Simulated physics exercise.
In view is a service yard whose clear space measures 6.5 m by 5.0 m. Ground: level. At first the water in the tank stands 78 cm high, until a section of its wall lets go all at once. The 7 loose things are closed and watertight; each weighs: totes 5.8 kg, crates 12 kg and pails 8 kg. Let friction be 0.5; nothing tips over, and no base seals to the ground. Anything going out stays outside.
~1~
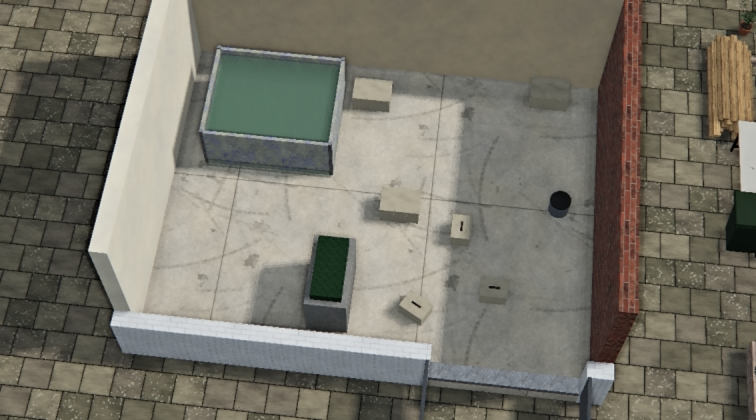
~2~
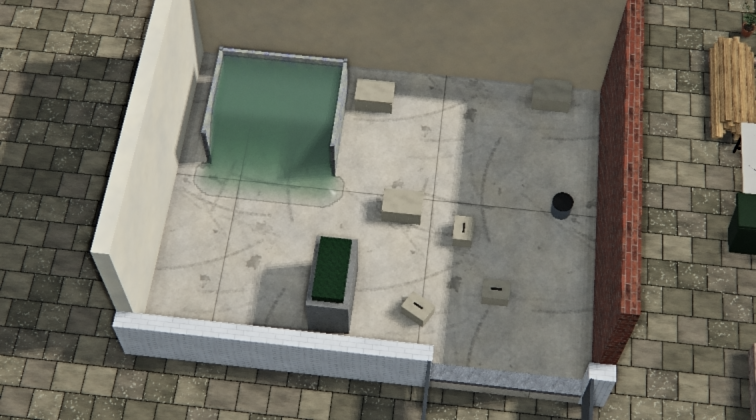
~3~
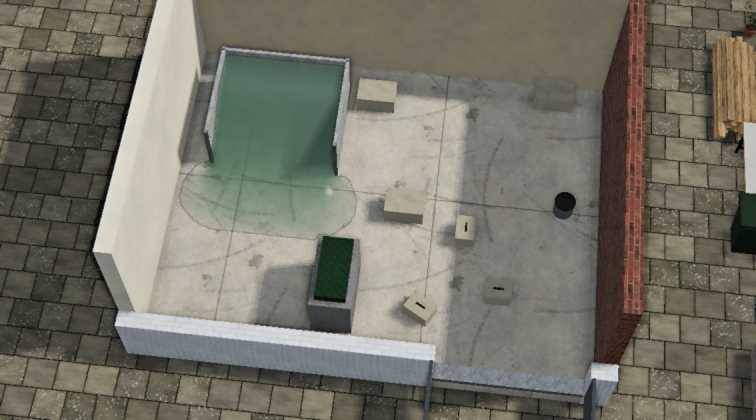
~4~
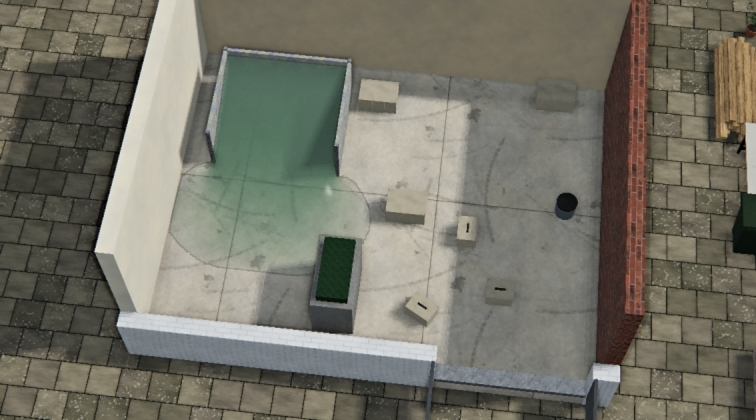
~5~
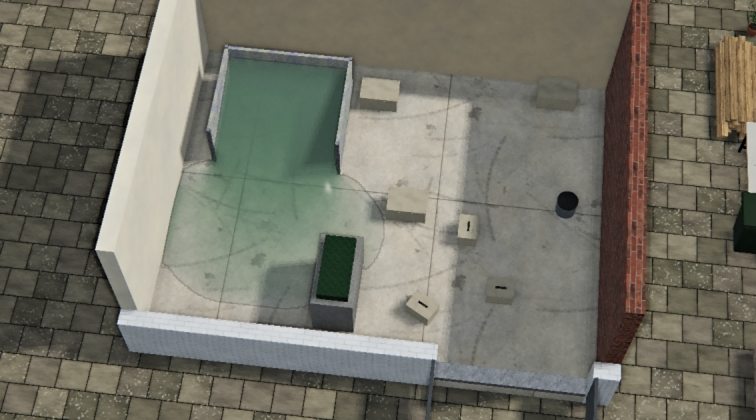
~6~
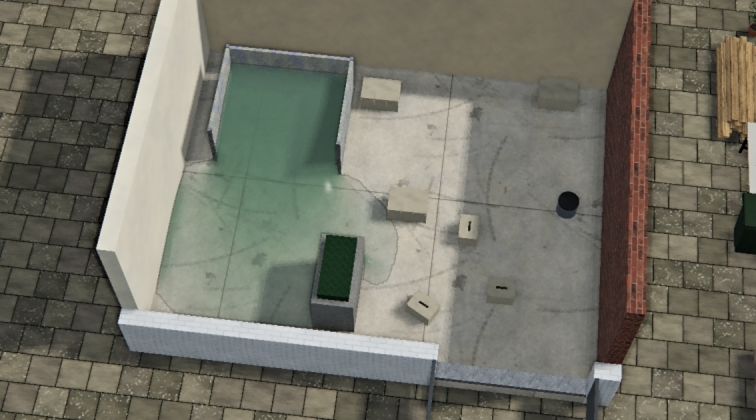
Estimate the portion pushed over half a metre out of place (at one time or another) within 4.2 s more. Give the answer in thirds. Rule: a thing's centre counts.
One to two thirds.
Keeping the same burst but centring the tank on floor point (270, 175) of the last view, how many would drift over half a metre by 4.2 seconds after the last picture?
In that case the number is 4.
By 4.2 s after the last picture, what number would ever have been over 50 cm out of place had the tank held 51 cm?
Under that setup the answer is 2.
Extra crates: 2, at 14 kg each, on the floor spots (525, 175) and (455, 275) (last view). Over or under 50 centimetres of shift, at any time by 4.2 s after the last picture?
Well, in turn they are below that and above that.
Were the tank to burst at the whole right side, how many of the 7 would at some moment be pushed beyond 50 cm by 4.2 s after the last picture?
Then the count would be 7.
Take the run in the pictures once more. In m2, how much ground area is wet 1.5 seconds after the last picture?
Wet area: Approx. 17 m2.
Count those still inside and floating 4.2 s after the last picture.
At that instant the tally stands at 3.
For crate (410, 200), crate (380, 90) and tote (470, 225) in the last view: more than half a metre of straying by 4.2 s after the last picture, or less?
First exceeding it, second falling below it, third exceeding it.
Then, 0.4 s after the last picture 0 of 7 are over 50 cm from their spots; 0 afloat.
Then, 1.5 s after the last picture 1 of 7 are over 50 cm from their spots; 1 afloat.
Then, 2.8 s after the last picture 2 of 7 are over 50 cm from their spots; 2 afloat.
Then, 4.2 s after the last picture 4 of 7 are over 50 cm from their spots, and 4 have been at some point; 3 afloat.
